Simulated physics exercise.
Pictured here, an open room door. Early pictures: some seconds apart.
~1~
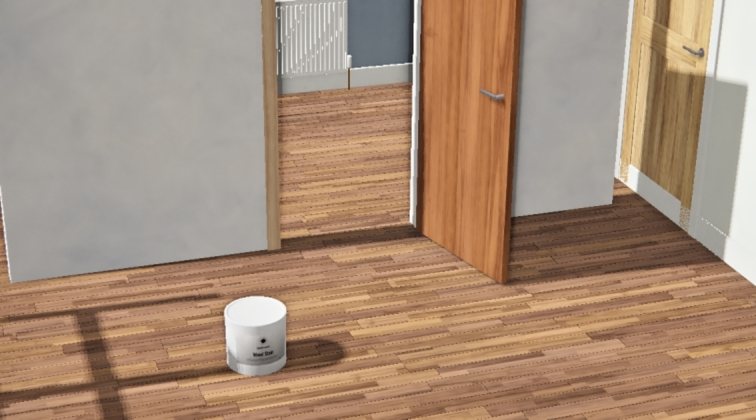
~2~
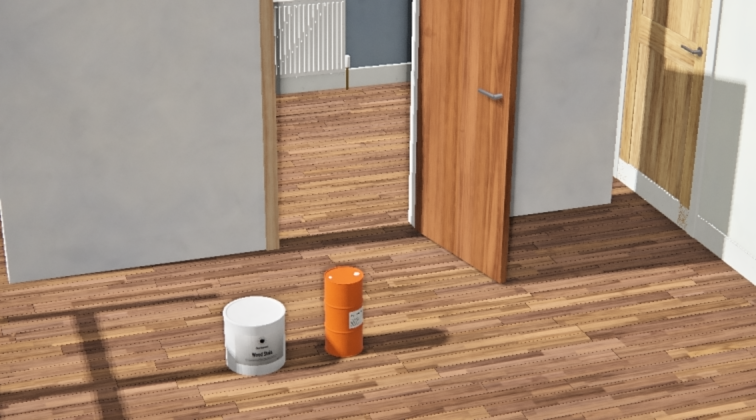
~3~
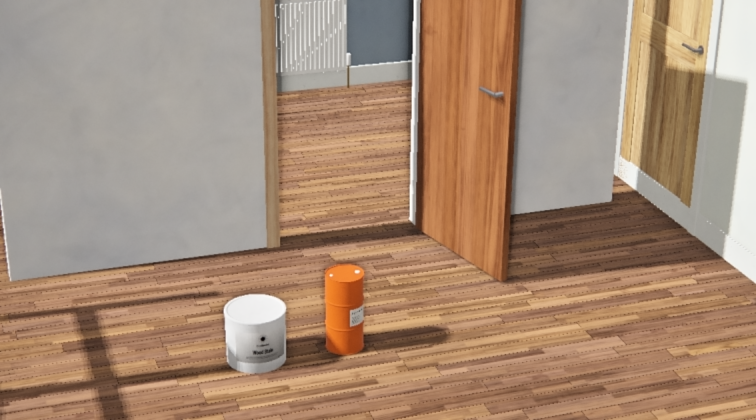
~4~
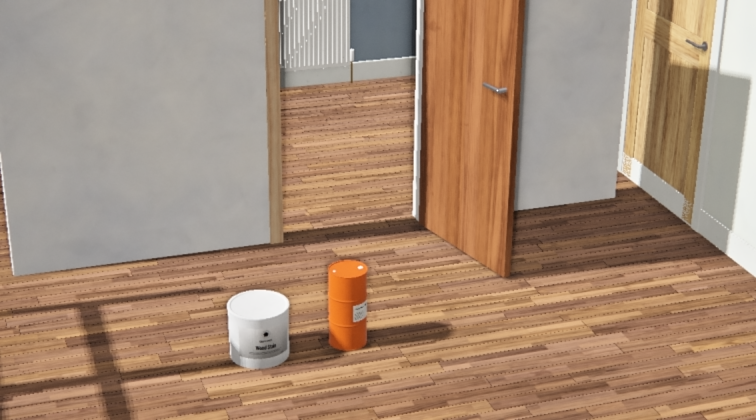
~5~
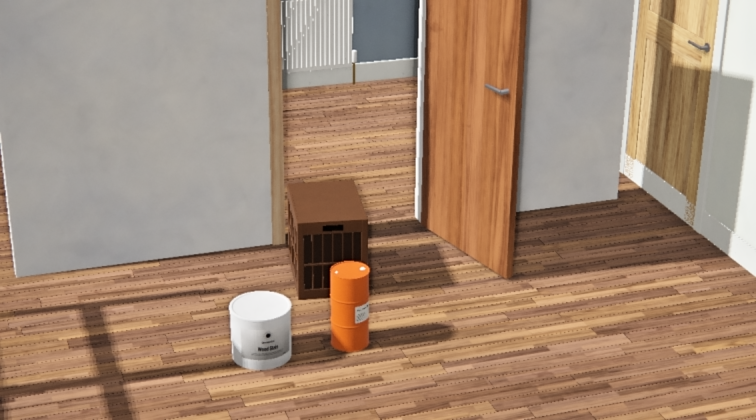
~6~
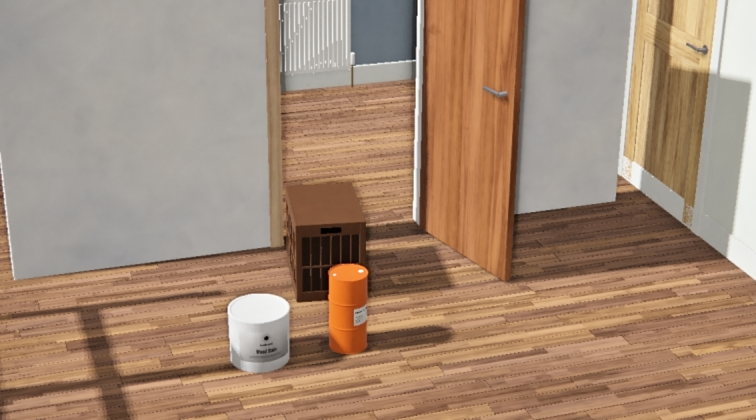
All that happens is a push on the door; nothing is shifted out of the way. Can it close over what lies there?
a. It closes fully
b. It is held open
b.
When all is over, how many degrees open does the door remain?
Some 50°.
Then, 0.60 s on from there, door 91° open.
Then, 0.90 s on from there, door 76° open.
Then, 1.30 s on from there, door 52° open.
In the end, door 48° open; all 3 unmoved. At the end, from the last picture's camera, brown chest near (324, 241).
